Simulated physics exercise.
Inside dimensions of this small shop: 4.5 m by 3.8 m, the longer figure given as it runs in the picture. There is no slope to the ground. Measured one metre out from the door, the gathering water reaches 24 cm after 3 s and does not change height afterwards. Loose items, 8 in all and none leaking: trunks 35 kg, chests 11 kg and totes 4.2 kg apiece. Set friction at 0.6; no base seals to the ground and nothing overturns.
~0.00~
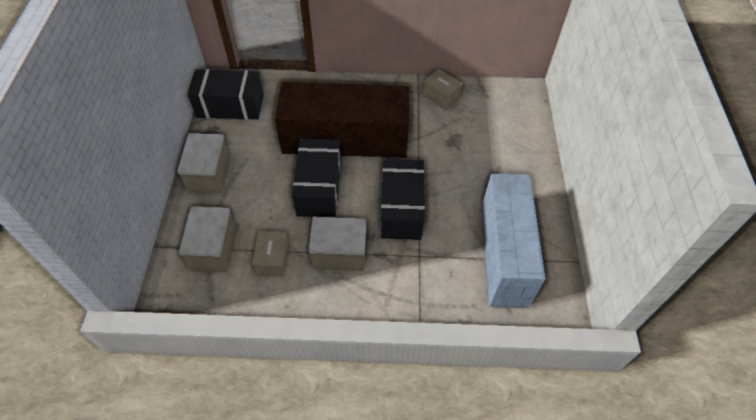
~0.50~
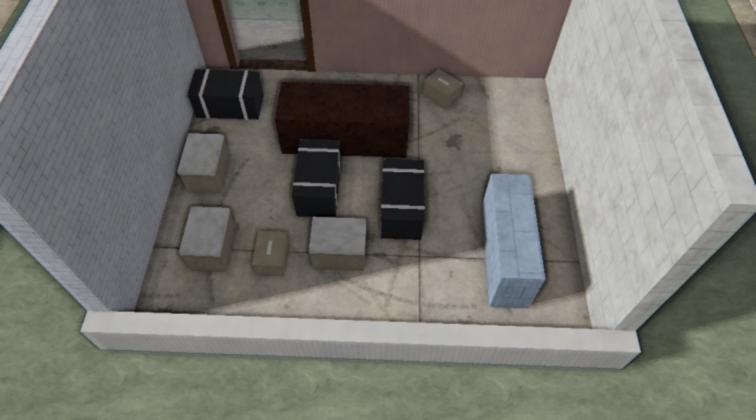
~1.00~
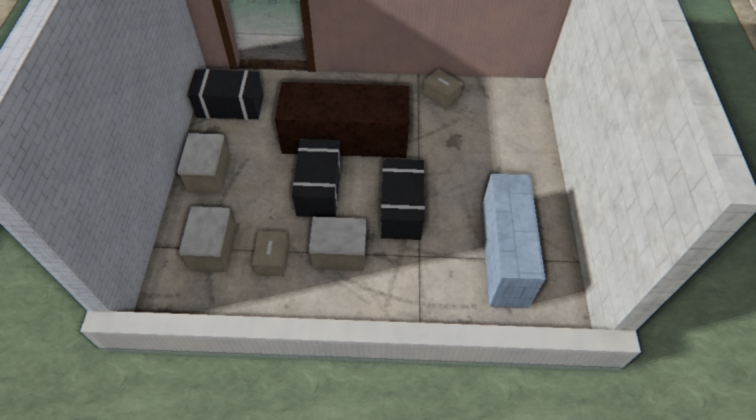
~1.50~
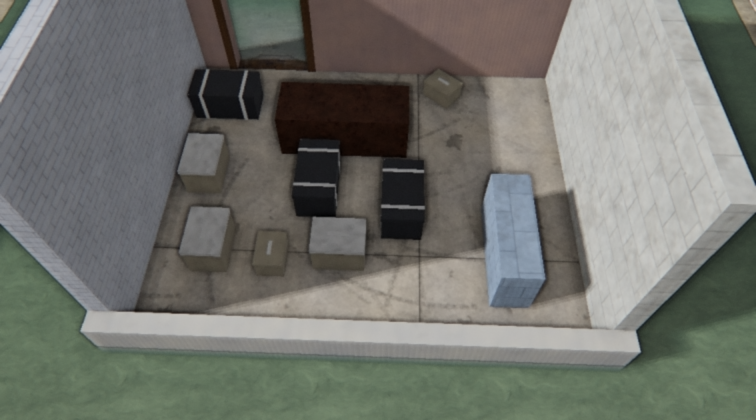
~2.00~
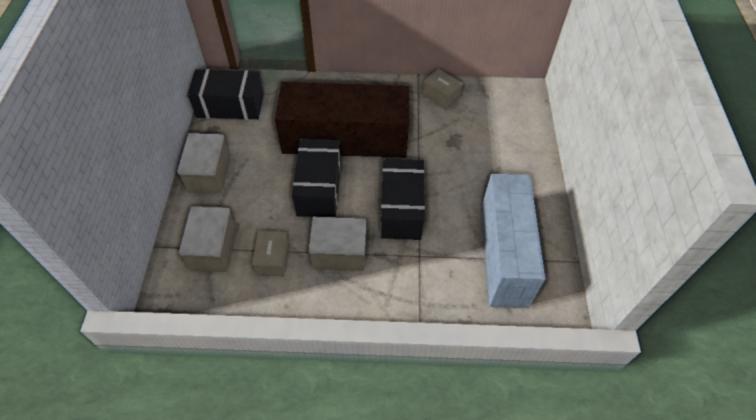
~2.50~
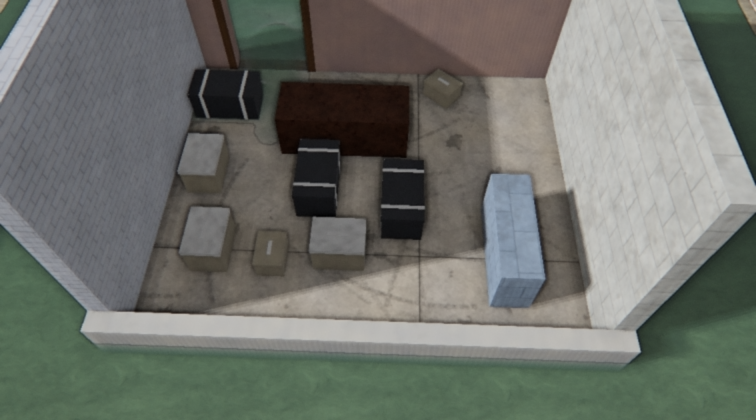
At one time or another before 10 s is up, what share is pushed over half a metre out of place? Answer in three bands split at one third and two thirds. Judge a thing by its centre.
Two thirds or more.
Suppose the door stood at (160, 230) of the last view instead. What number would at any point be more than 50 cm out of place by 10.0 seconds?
Count: 5.
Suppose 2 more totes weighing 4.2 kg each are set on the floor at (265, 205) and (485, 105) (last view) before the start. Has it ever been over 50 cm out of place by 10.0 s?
Above the limit, then above the limit.
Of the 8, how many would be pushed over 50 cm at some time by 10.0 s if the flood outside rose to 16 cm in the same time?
Then 4.
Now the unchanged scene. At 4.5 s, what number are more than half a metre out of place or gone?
2 in all.
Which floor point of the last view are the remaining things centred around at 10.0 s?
(412, 246).
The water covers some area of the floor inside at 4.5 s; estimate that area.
Wet area: Approx. 7.0 m2.
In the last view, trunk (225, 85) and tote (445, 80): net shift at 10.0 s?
250 cm, 150 cm.
After 3.5 s 0 of 8 are over 50 cm from their spots; 0 afloat.
After 4.5 s 2 of 8 are over 50 cm from their spots; 0 afloat.
After 7.0 s 5 of 8 are over 50 cm from their spots; 4 afloat.
After 10.0 s 6 of 8 are over 50 cm from their spots, and 6 have been at some point; 6 afloat.
